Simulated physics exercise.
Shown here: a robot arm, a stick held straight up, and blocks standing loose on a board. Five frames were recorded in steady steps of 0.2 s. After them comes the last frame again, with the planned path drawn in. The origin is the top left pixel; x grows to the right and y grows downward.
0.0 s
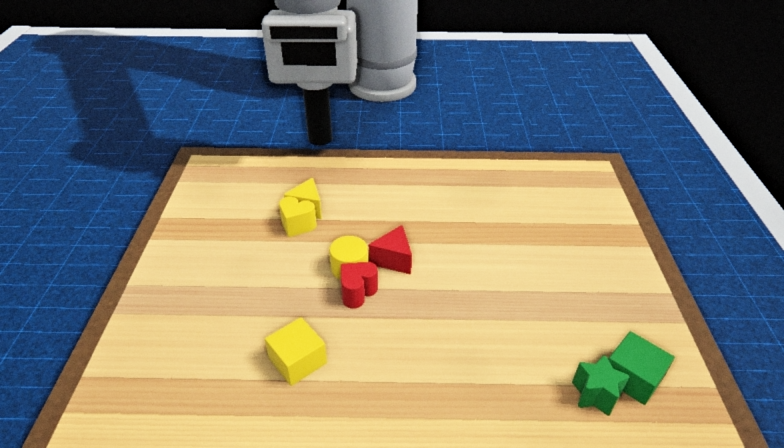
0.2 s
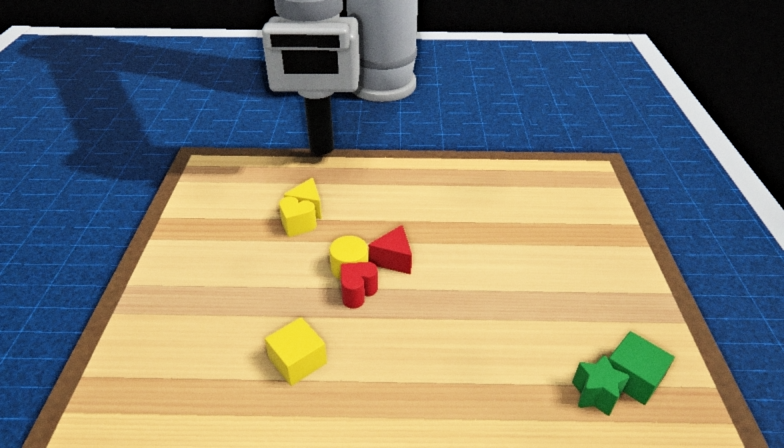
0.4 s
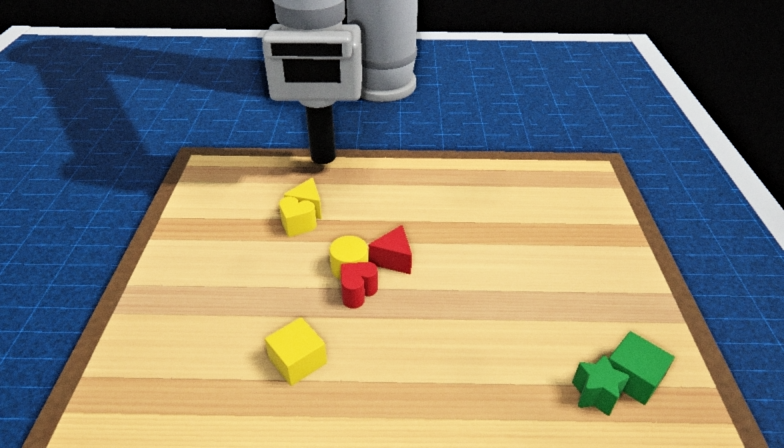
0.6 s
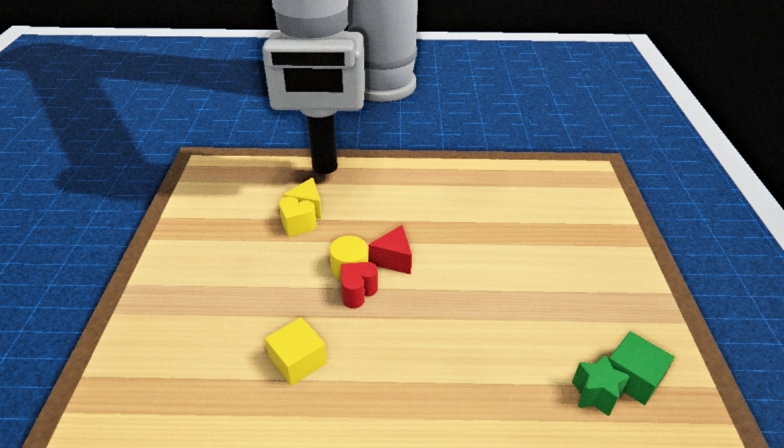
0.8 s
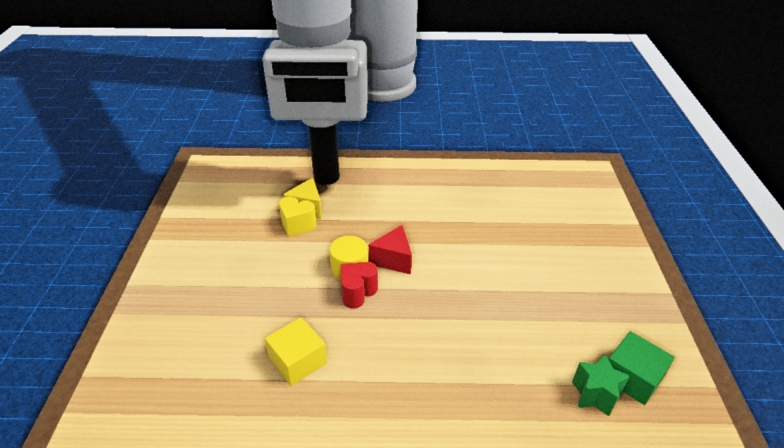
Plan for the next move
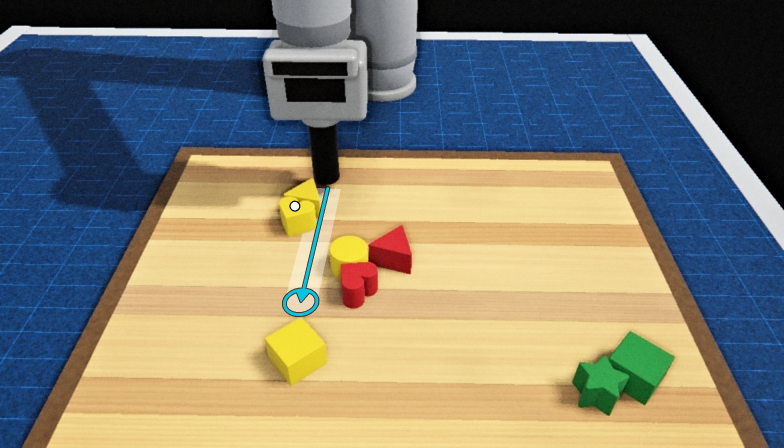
In the video, a robot arm holding a black stick upright moves a short way forward over the top edge of a wooden board, nearing two small yellow blocks, while the yellow, red and green blocks all stay still.
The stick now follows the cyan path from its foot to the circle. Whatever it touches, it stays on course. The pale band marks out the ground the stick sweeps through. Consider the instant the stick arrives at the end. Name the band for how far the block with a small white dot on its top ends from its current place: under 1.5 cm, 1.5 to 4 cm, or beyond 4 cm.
Shift: 1.5 to 4 cm.
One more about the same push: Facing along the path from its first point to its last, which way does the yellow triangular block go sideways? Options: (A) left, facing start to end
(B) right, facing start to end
B (right, facing start to end)
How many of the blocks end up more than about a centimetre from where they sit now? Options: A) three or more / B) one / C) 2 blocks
Correct choice: C.
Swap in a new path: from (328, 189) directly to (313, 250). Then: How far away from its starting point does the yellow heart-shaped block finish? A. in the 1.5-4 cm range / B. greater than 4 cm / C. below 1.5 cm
The correct letter is A.
The drawn path runs from (328, 189) directly to (301, 302); the dot is on the yellow heart-shaped block.
The first path, step by step. One third of the way, stick (319, 210); yellow heart-shaped block (287, 215); yellow triangular block (292, 198).
Two thirds of the way, stick (310, 247); yellow heart-shaped block (282, 223), turned 60° clockwise; yellow triangular block (291, 198), turned 15° clockwise.
At the end, stick (299, 291); yellow heart-shaped block (282, 223), turned 60° clockwise; yellow triangular block (291, 198), turned 15° clockwise; yellow circular block not moved.
